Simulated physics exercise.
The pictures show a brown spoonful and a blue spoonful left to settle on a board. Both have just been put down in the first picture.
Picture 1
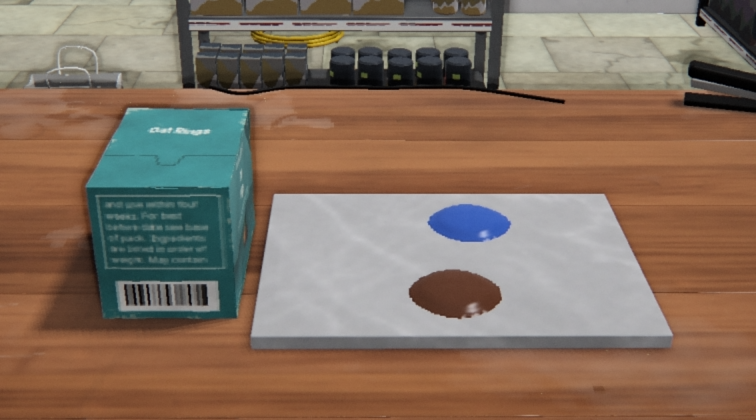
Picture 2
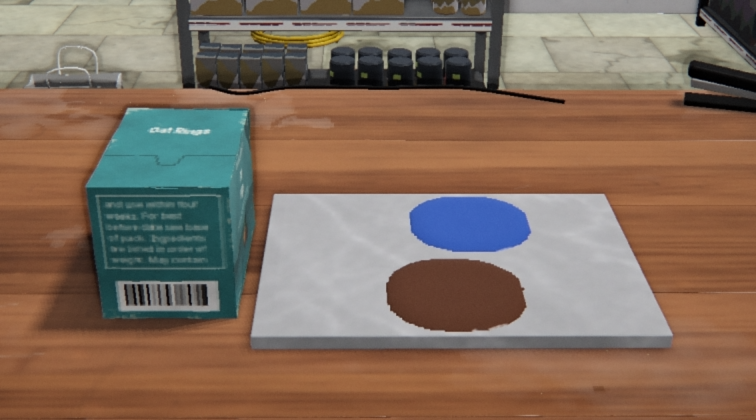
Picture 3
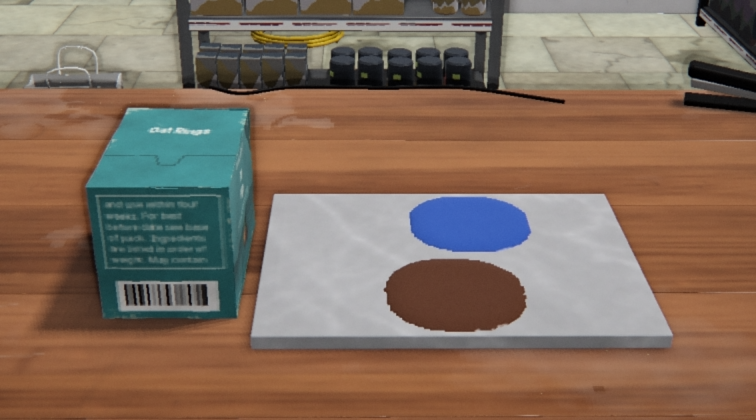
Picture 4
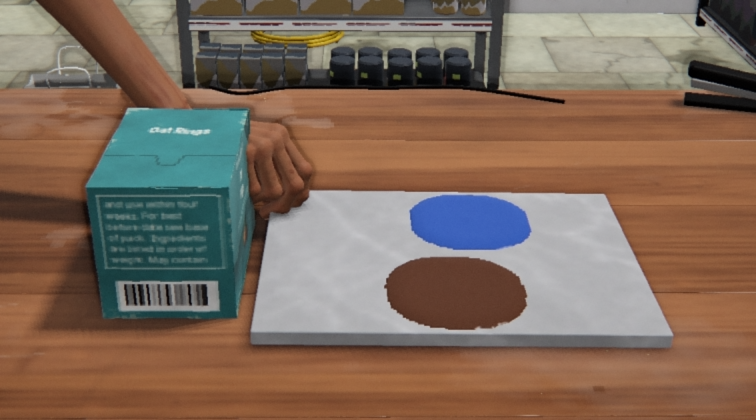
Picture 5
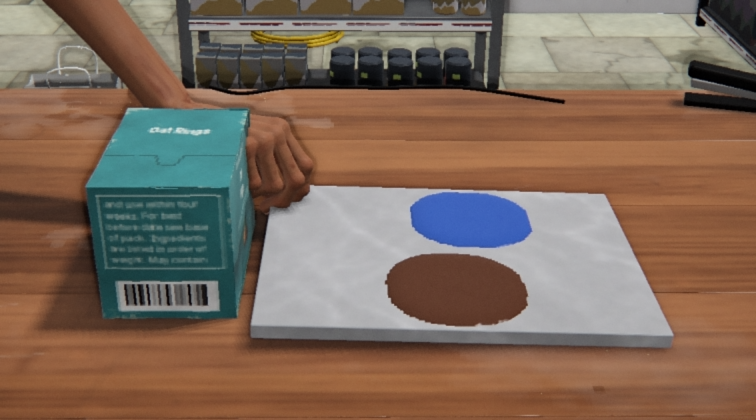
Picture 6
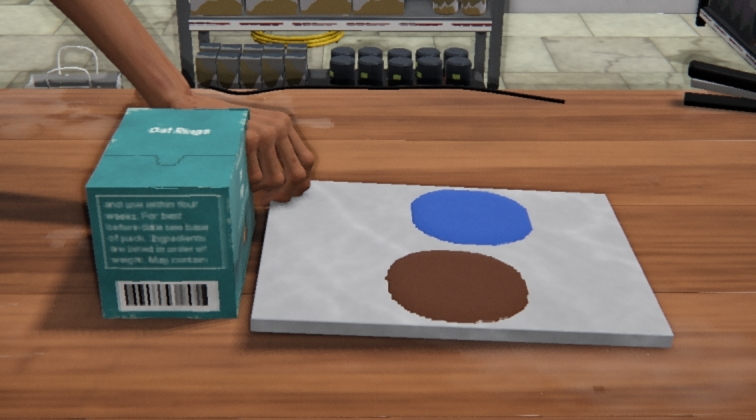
On a wooden counter, blue and brown mounds spreading flat on a pale board, then a hand slightly raising its left end.
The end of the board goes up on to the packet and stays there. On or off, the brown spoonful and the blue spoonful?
As for the brown spoonful, it drips off the end; the blue spoonful drips off the end.
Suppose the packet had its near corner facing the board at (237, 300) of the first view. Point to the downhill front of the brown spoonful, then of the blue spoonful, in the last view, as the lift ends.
At (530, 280), and at (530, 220).
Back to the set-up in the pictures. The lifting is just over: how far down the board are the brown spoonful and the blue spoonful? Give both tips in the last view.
About (615, 274) and (602, 213).
A moment on, slope about 24°; the brown spoonful has crept down a long way; the blue spoonful has crept down a long way.
Further on, the brown spoonful is dripping off the low end; the blue spoonful is dripping off the low end.
When it is over, slope about 24°; the brown spoonful is dripping off the low end; the blue spoonful is dripping off the low end.
